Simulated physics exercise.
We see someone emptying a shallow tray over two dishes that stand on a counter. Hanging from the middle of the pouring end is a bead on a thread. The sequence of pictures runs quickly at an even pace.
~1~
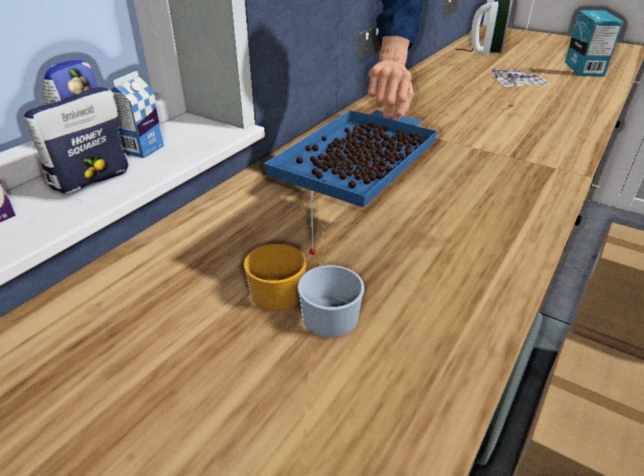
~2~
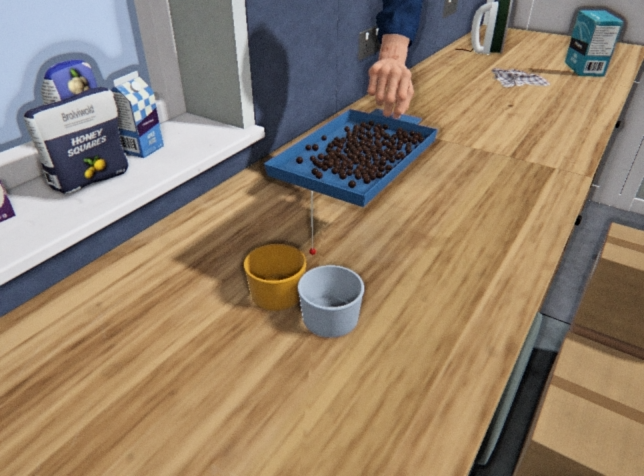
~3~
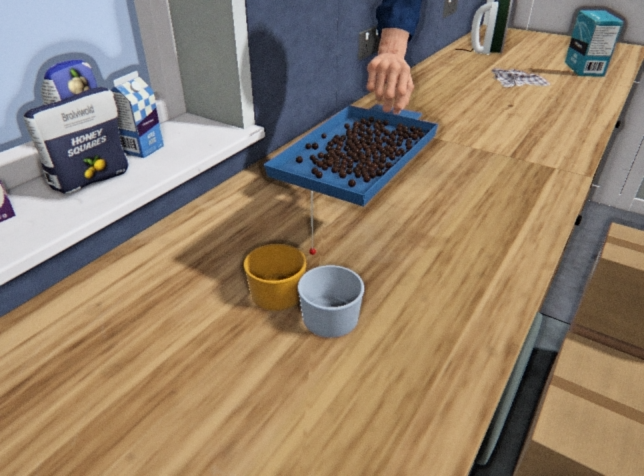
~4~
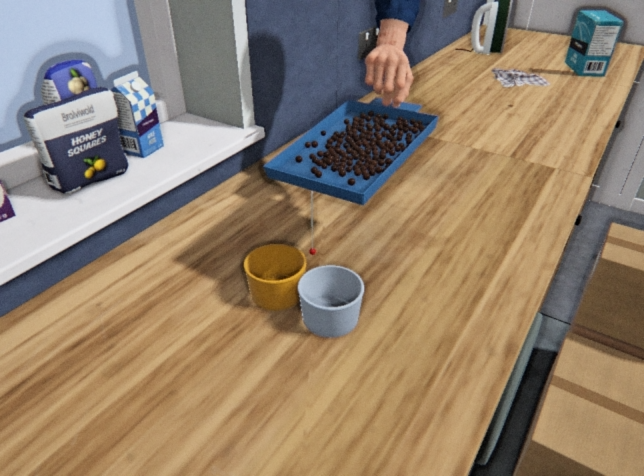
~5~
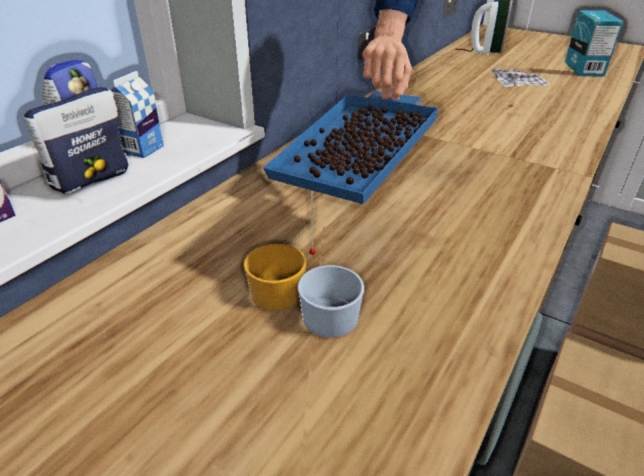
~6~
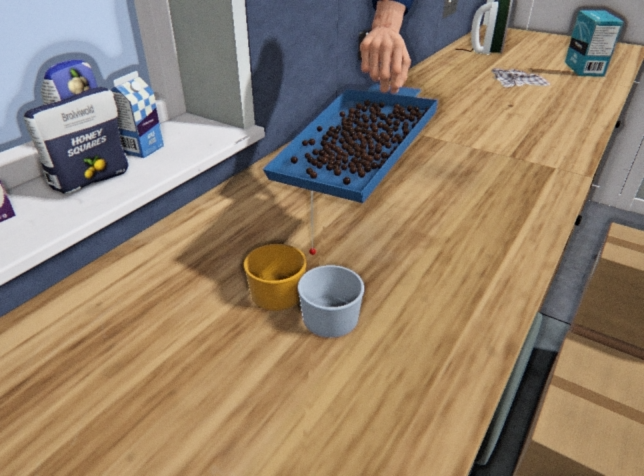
On a wooden counter, a hand gradually tilts a blue tray of dark balls above two dishes.
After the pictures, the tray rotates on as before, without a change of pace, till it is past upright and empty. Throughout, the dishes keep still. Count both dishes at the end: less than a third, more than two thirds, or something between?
The result will be a medium catch, a third to two thirds of the load.
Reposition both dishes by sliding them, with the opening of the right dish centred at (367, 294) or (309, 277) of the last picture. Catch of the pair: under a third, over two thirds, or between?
Two tries, in turn: Under a third and beyond two thirds.
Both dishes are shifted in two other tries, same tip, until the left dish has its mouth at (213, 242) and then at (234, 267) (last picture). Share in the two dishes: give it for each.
You'd get near 80 per cent and afterwards near 30 per cent.
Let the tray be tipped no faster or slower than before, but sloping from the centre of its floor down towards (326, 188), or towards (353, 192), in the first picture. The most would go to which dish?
Order of results: The right-placed dish, followed by the right-placed dish.
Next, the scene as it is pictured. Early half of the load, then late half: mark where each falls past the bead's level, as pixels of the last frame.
I'd place the first part at (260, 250) and the rest at (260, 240).
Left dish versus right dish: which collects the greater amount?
It's the dish to the left that ends up fuller.
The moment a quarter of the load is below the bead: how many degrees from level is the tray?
A tilt of roughly 85°.
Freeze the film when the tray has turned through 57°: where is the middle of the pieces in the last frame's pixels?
The middle of the load sits near (304, 150).
Soon after the last picture, tray tipped steeply; nearly all on the tray; a stray few in the air.
A little later, tray tipped right over; about a quarter on the tray; about a third in the left dish; about a quarter outside both; about a quarter in the air.
Later still, tray tipped past a quarter turn; about half in the left dish; about half outside both.
By the end, tray tipped past a quarter turn; none in the right dish; about half in the left dish; about half outside both.
